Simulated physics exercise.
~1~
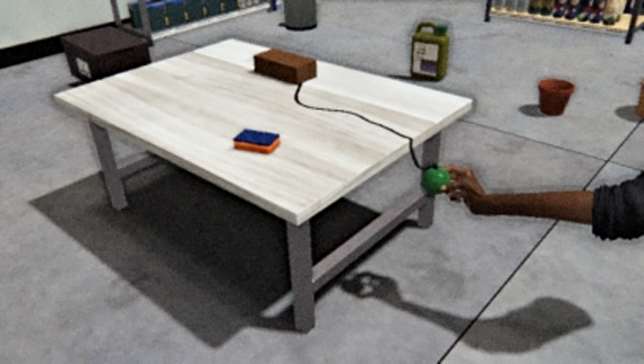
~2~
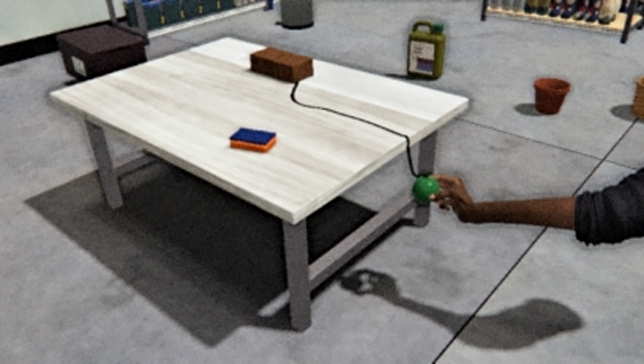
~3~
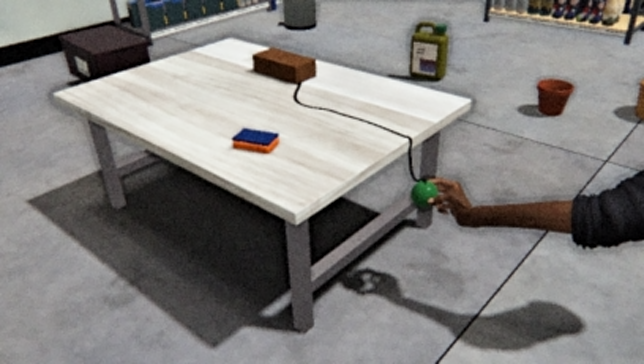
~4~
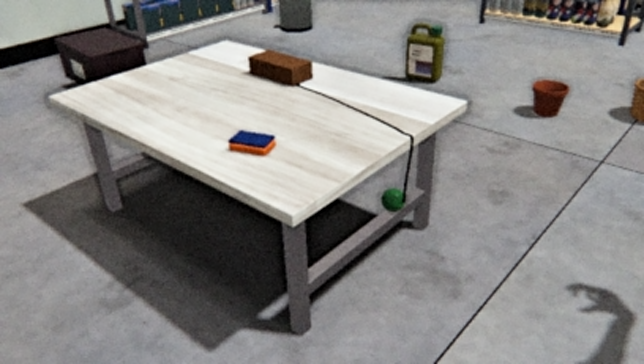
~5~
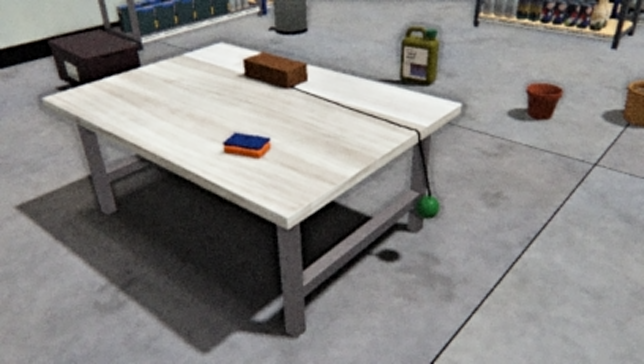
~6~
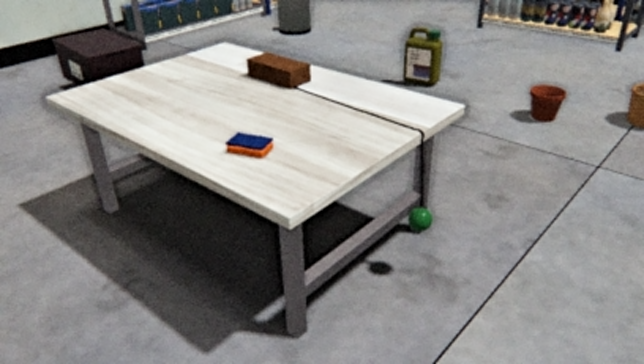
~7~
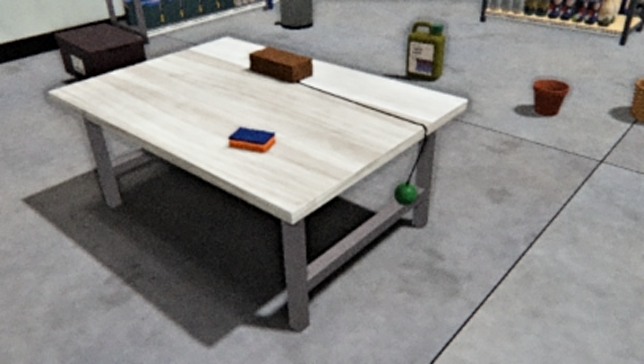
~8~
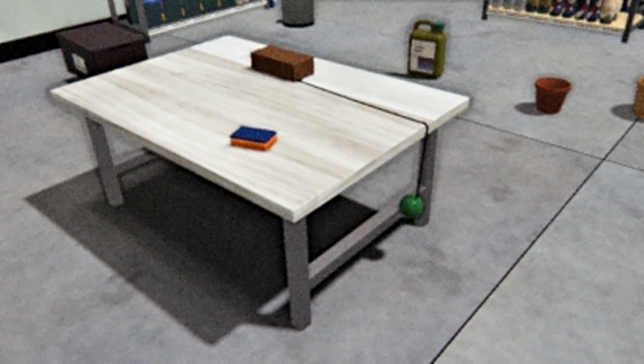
A green apple, small and round, is held by a hand at the right edge of a pale wooden table, seen from above in a workshop-like room with a grey floor. A dark ribbon runs from it across the tabletop to a brown brick near the back, while a blue and orange sponge lies nearer the front. The hand shifts slightly, lets go and withdraws to the right. The apple drops a little and swings beneath the edge on the tightened ribbon, swaying left and right. It ends hanging in the air, with brick and sponge still in place.
